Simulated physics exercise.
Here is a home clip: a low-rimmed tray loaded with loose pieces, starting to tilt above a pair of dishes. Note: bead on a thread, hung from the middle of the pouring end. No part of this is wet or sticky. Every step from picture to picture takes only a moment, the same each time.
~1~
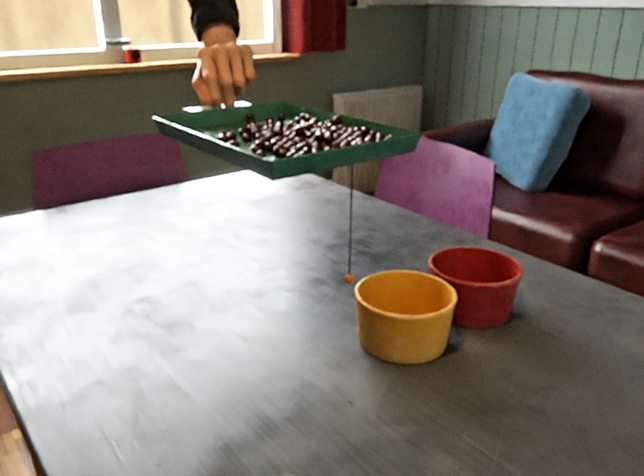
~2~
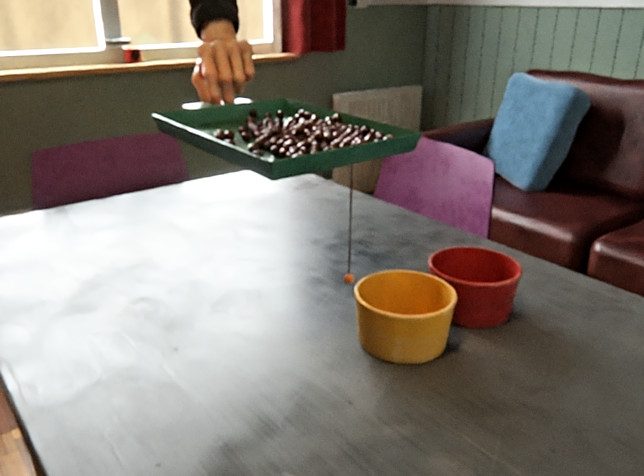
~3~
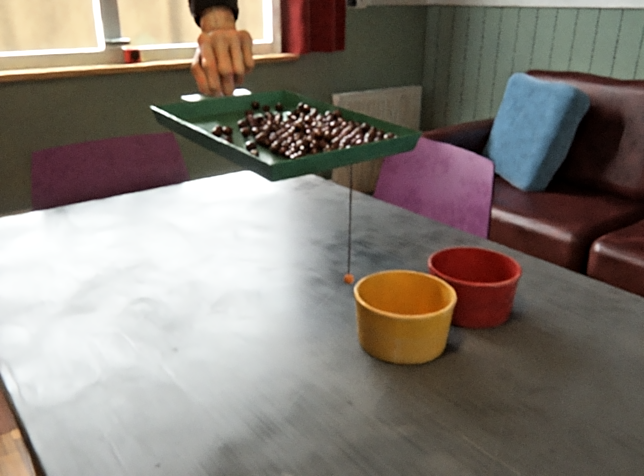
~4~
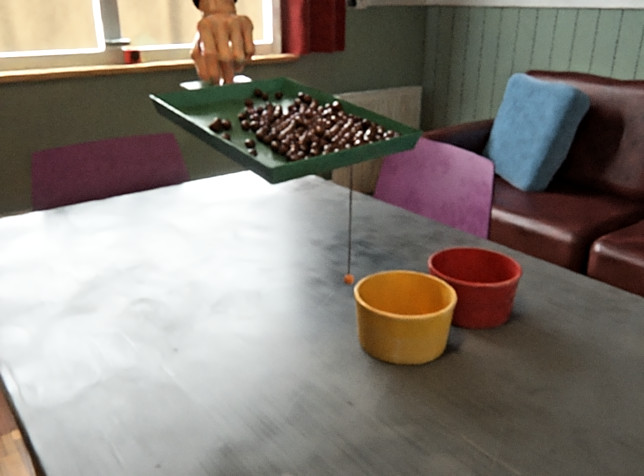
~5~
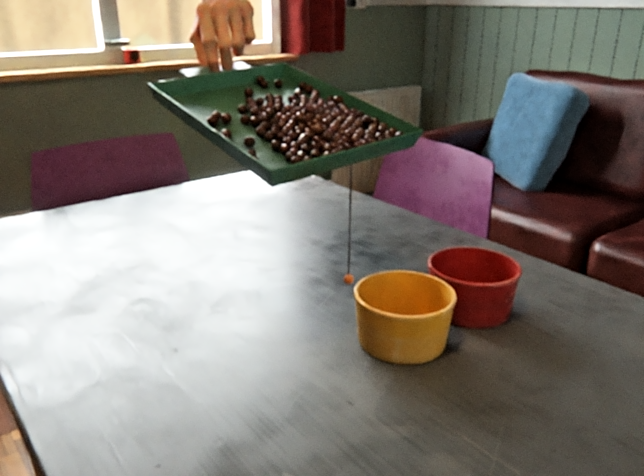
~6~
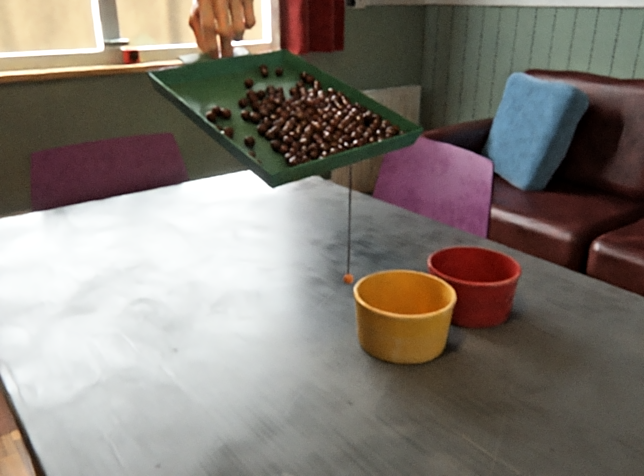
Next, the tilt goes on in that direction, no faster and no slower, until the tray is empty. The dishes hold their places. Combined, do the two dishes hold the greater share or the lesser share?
Minority caught.
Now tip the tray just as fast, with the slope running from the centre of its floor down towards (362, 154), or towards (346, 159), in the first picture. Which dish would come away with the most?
I'd say the one to the left first, then the one to the left.
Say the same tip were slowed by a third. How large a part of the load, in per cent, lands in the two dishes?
About 0 in a hundred.
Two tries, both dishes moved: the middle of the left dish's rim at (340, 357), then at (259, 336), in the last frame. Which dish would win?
Trial one goes to the left of the two, trial two to the left of the two.
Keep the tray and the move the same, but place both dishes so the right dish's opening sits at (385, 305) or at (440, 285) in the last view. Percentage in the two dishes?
Roughly 90 per cent, then roughly 40 per cent.
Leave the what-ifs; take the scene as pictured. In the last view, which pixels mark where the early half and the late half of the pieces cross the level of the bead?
It goes through near (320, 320) first, then near (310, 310).
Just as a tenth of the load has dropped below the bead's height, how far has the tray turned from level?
Somewhere around 65 degrees.
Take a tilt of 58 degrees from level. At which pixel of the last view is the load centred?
The centre of the load shows up near (322, 153) in the last view.
Soon after the last picture, tray tipped steeply; most on the tray; a small part outside both; a small part in the air.
A little later, tray tipped right over; a small part on the tray; a stray few in the left dish; most outside both; a small part in the air.
Later still, tray tipped past a quarter turn; a small part in the left dish; nearly all outside both.
By the end, tray tipped past a quarter turn; a small part in the left dish; none in the right dish; nearly all outside both.
